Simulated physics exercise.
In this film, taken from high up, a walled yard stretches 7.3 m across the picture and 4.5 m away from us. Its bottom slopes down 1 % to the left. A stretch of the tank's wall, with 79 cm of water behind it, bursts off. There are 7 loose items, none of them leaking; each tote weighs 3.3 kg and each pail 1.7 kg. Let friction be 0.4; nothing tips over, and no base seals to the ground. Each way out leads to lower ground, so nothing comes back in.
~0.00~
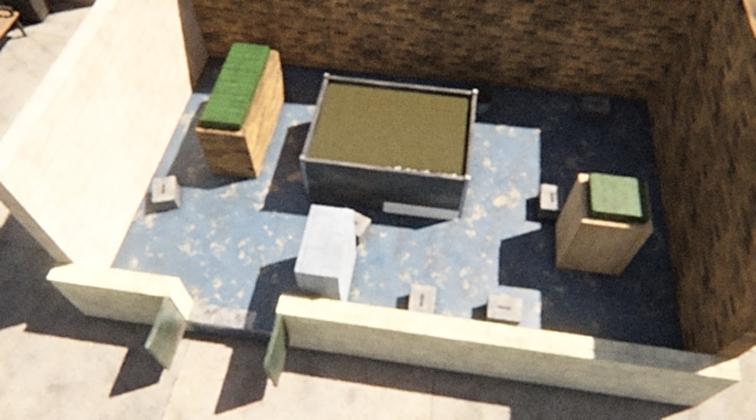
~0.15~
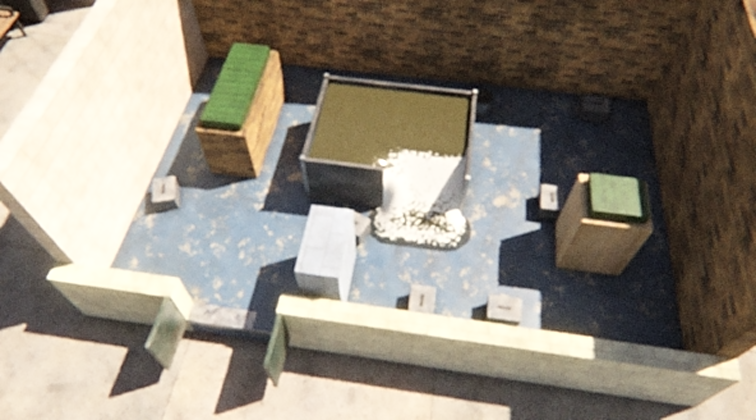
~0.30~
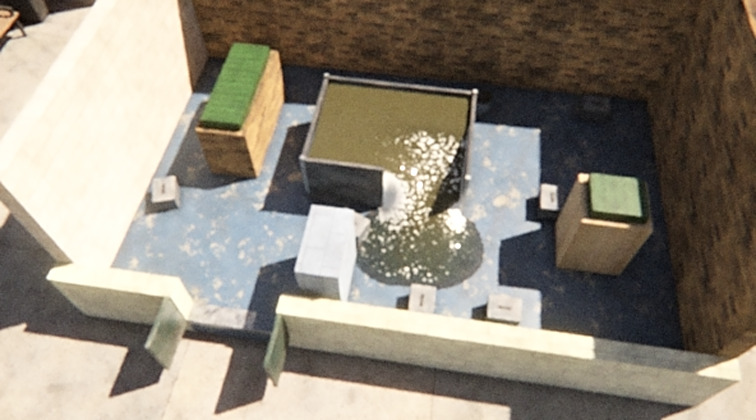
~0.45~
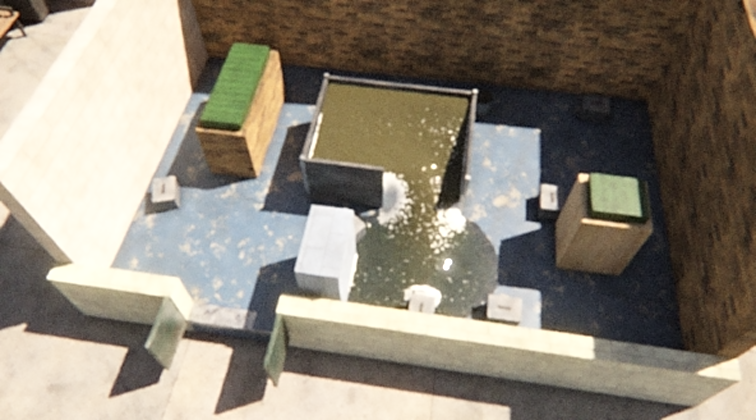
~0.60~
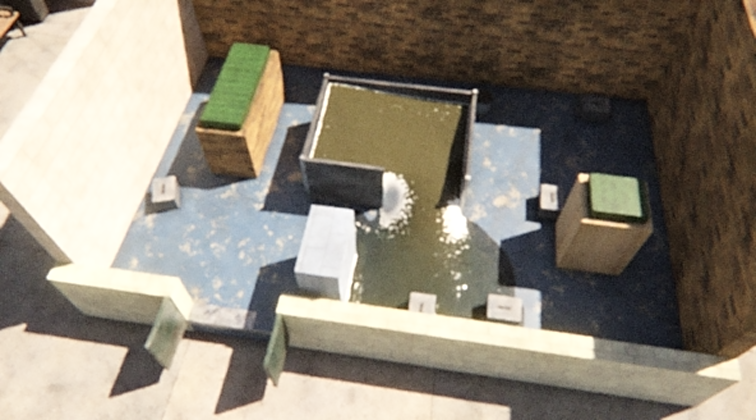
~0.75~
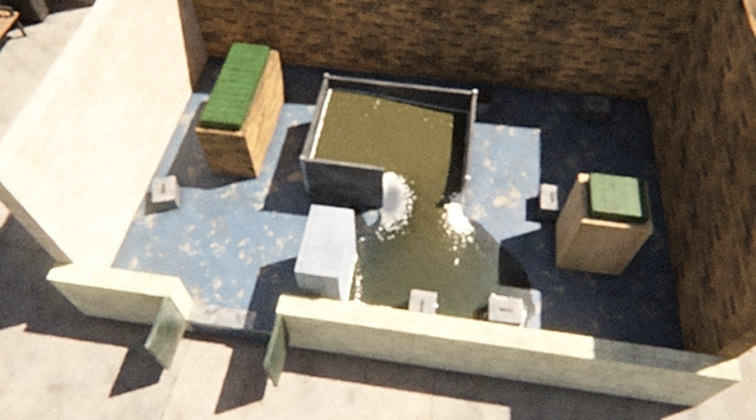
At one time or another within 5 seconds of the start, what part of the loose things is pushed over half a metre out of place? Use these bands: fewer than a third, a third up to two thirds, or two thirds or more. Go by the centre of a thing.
It falls in two thirds or more.
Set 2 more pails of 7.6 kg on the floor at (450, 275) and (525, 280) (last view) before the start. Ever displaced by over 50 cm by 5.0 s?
Result, in sequence: Exceeded / exceeded.
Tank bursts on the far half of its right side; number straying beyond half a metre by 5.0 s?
Then it comes to 5.
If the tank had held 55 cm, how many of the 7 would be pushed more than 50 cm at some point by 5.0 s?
Then the count would be 4.
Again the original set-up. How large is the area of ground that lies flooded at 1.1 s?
About 8.0 m2 is covered.
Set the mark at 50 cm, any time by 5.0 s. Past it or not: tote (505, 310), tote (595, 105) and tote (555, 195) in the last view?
In that order: Over, more, past it.
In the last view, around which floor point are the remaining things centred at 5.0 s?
Mean position: Approximately (431, 169).
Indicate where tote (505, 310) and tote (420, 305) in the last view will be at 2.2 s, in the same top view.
Estimated pixels: (685, 334) and (465, 306).
After 1.1 s 0 of 7 are over 50 cm from their spots; 2 afloat.
After 2.2 s 3 of 7 are over 50 cm from their spots; 2 afloat.
After 3.5 s 3 of 7 are over 50 cm from their spots; 3 afloat.
After 5.0 s 5 of 7 are over 50 cm from their spots, and 5 have been at some point; 6 afloat.
